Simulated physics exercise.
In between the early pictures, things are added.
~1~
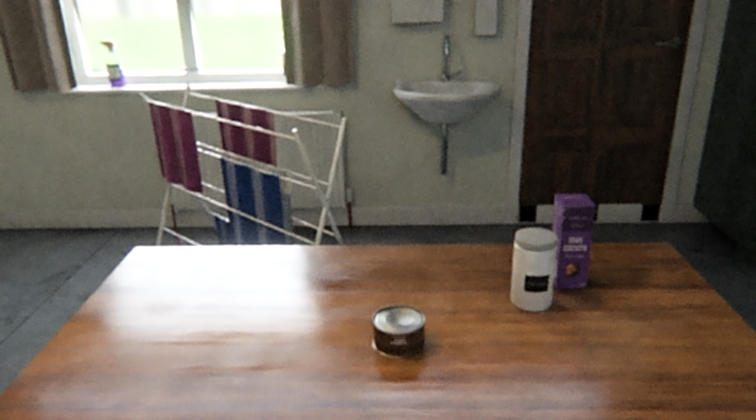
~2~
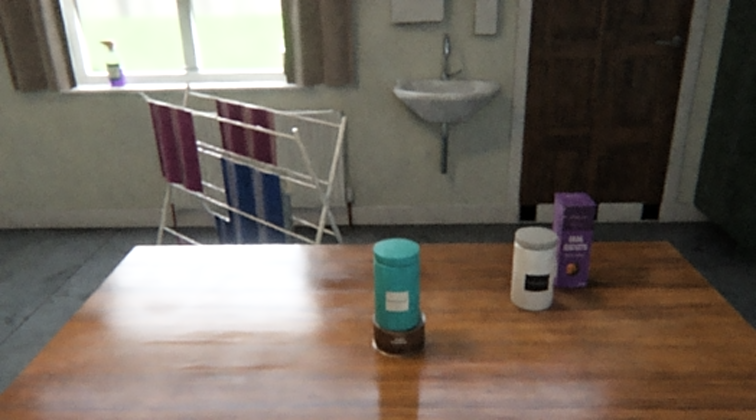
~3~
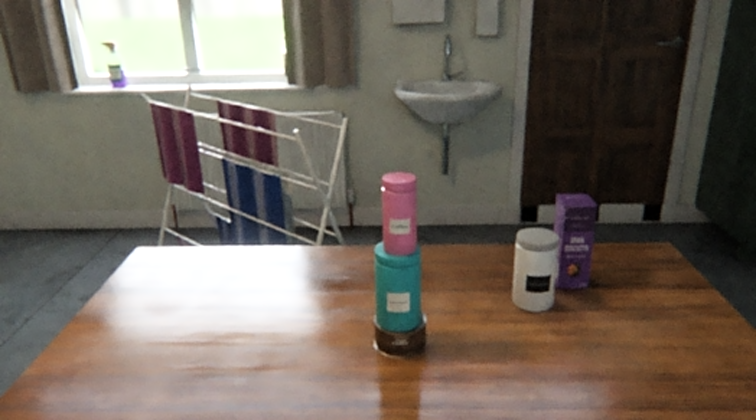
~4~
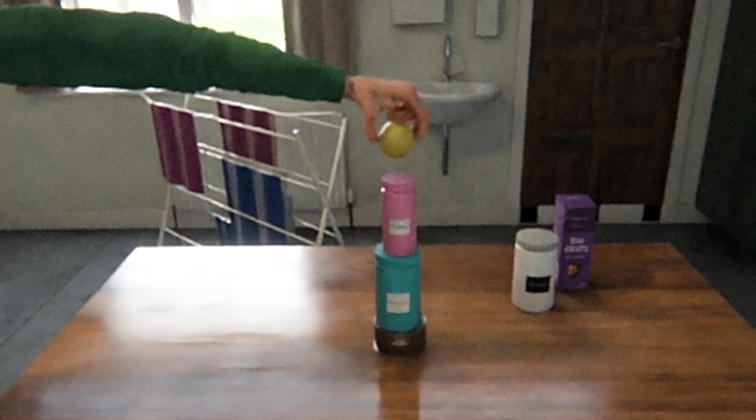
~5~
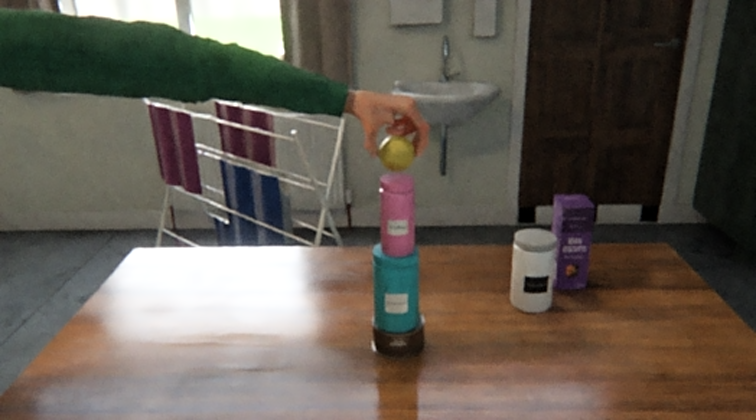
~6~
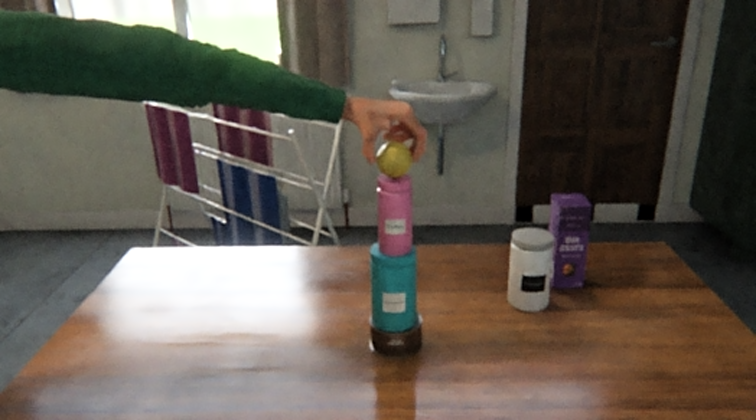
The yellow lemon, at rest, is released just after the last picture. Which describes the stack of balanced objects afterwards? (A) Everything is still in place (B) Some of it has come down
The answer is A.
Then, 0.80 s on from there, no change.
Then, 2.00 s on from there, yellow lemon resting near (394, 161).
In the end, all 6 unmoved. At the end, from the last picture's camera, yellow lemon near (394, 161). The pile keeps its balance.
